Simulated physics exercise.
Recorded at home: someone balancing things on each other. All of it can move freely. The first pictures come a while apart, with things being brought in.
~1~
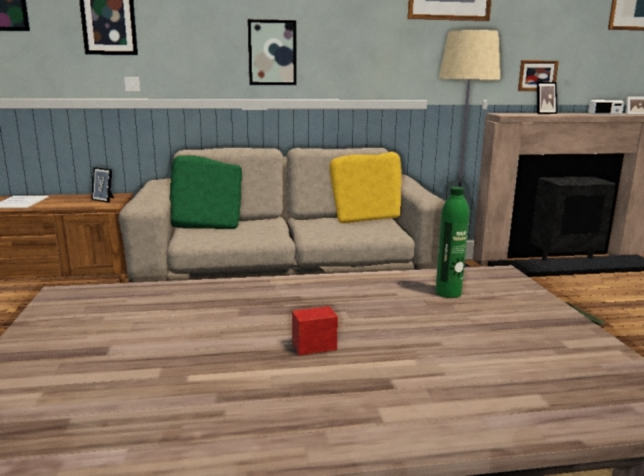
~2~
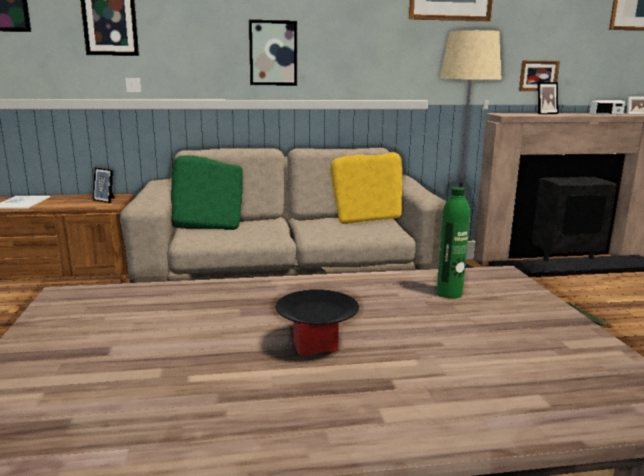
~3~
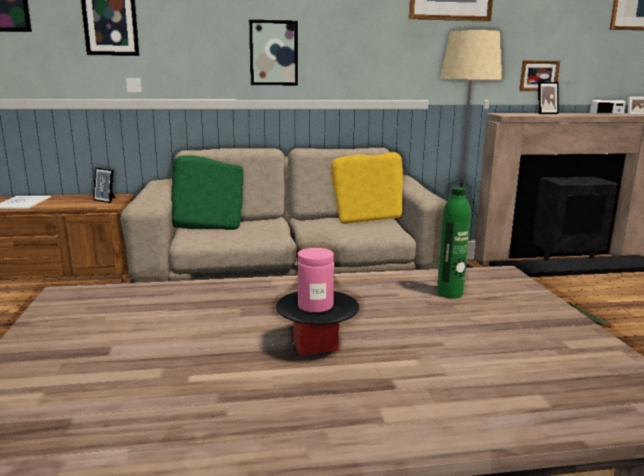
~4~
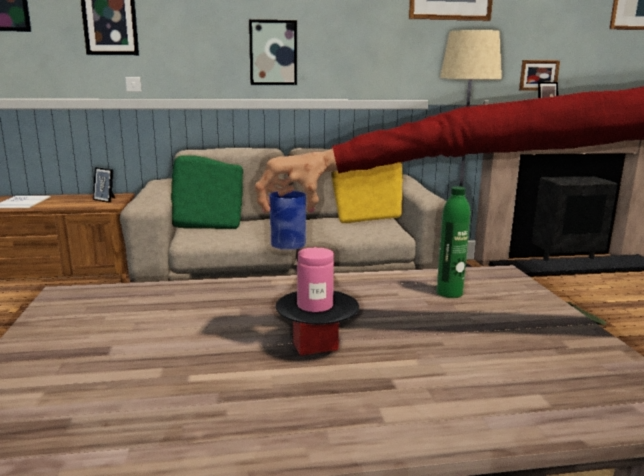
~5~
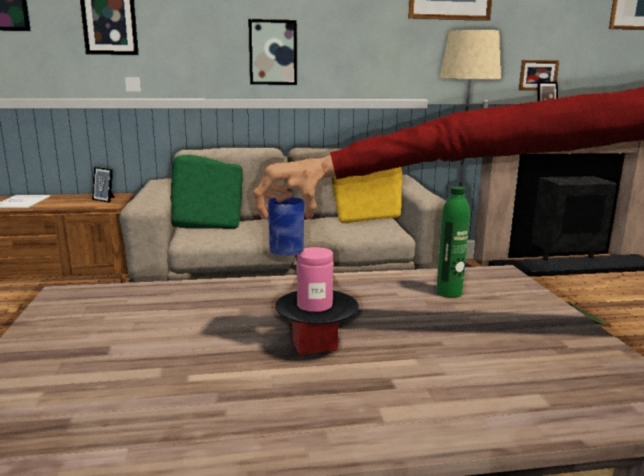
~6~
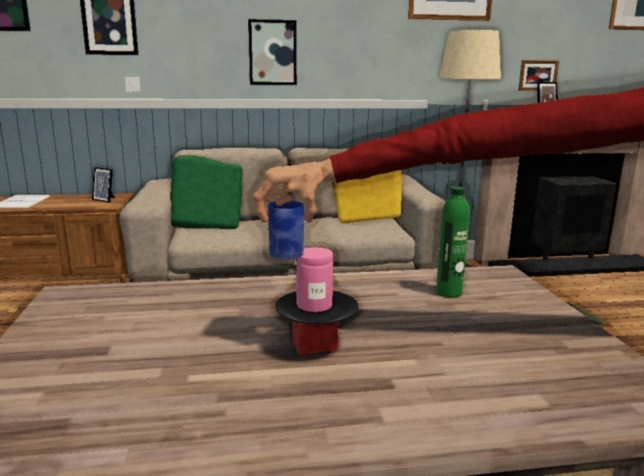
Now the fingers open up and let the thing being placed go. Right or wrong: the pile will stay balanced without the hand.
Wrong.
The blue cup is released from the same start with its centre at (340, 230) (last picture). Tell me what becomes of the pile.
In the end the pile crashes down.
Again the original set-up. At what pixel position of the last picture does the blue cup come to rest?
It ends near (160, 342).
Then, 0.30 s after the last picture, blue cup now fallen.
Then, 0.40 s after the last picture, things are still on the move.
Then, 0.60 s after the last picture, as before.
Then, 1.30 s after the last picture, nothing new.
At rest, fallen, blue cup; the other 4 in place. Seen from the same camera at the end, blue cup near (160, 342). The pile gives way.
